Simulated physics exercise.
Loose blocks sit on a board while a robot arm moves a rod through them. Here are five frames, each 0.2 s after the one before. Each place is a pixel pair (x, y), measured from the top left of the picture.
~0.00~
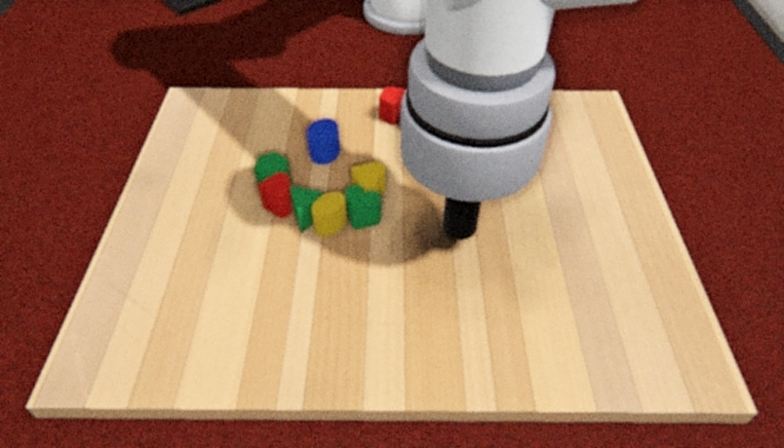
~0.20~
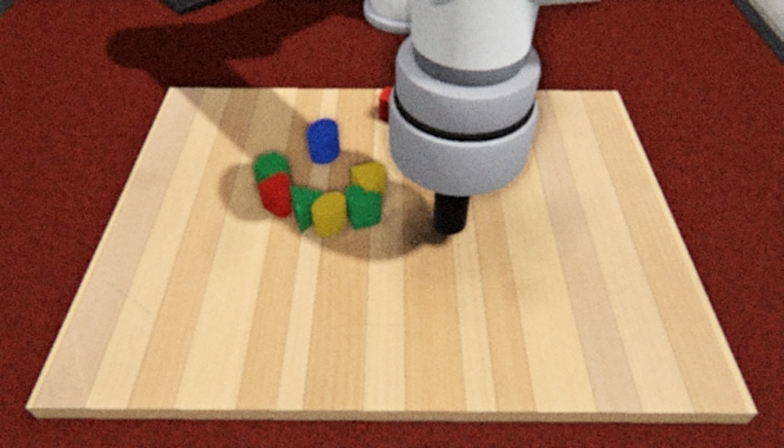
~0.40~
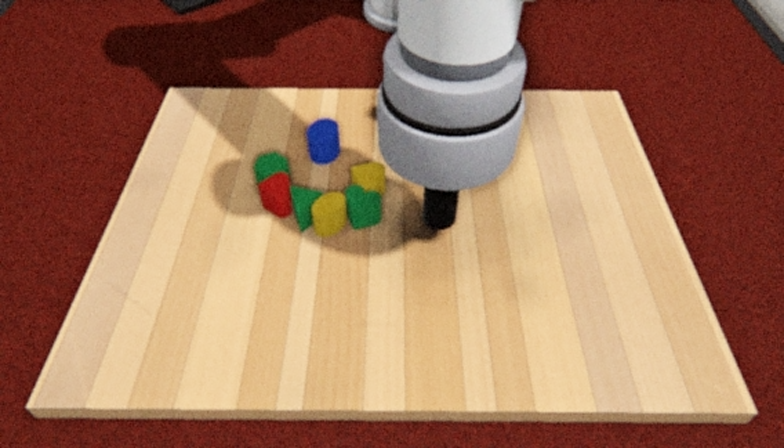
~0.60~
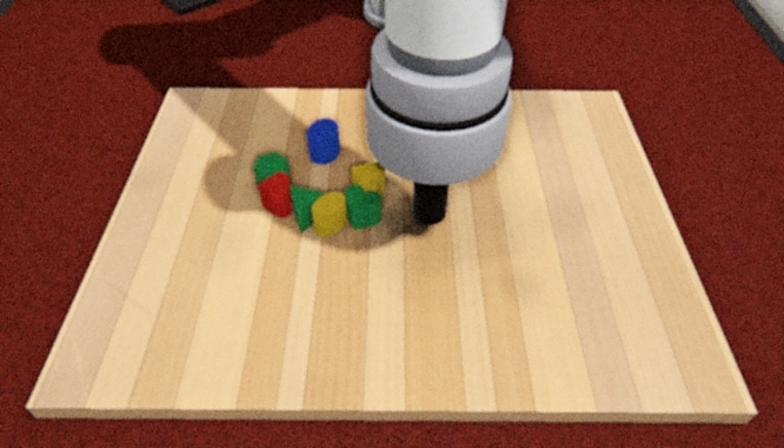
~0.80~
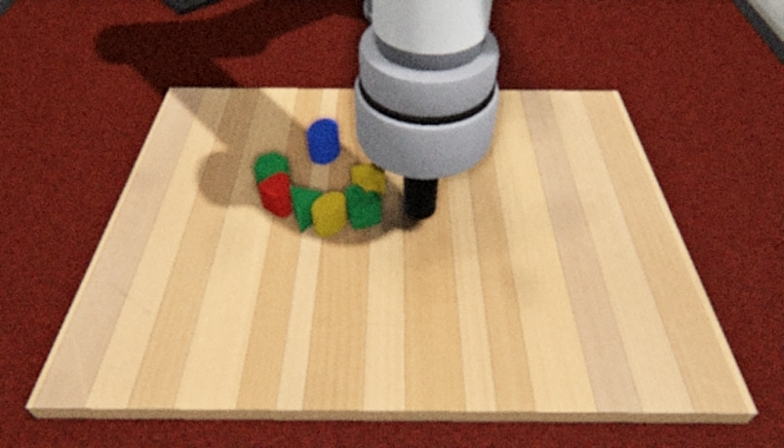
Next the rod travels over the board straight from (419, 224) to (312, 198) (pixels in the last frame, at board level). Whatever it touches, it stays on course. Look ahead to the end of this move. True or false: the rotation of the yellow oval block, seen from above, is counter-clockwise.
True
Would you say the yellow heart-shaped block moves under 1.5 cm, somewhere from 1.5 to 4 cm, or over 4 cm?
I'd go with 1.5 to 4 cm for this block.
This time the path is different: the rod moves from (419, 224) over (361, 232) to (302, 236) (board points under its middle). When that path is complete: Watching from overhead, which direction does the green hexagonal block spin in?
Top view: Clockwise.
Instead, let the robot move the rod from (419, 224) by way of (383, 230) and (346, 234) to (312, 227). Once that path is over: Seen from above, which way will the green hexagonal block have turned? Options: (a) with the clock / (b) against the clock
a
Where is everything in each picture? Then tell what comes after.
The first picture shows rod's lower end at (459, 227); red heart-shaped block at (276, 184); green triangular block at (304, 196); yellow oval block at (328, 203); green heart-shaped block at (361, 196); yellow heart-shaped block at (369, 173).
The second picture shows rod at (449, 223); blocks still.
The third picture shows rod at (439, 218); blocks still.
The fourth picture shows rod at (429, 213); blocks still.
The fifth picture shows rod at (419, 208); red heart-shaped block at (276, 184); green triangular block at (304, 196); yellow oval block at (328, 203); green heart-shaped block at (361, 196); yellow heart-shaped block at (369, 173).
What follows on the original path. One third of the way, rod at (381, 199); green triangular block at (299, 193); yellow oval block at (319, 203), turned 30° anticlockwise; green heart-shaped block at (345, 191).
Two thirds of the way, rod at (345, 190); red heart-shaped block at (263, 185), turned 20° clockwise; green triangular block at (281, 198), turned 25° clockwise; yellow oval block at (302, 215), turned 65° anticlockwise; green heart-shaped block at (309, 190), turned 30° anticlockwise; yellow heart-shaped block at (352, 165), turned 80° clockwise.
At the end, rod at (309, 182); red heart-shaped block at (248, 184), turned 25° clockwise; green triangular block at (267, 205); yellow oval block at (302, 215), turned 65° anticlockwise; green heart-shaped block at (276, 187), turned 60° anticlockwise; yellow heart-shaped block at (349, 165), turned 95° clockwise.
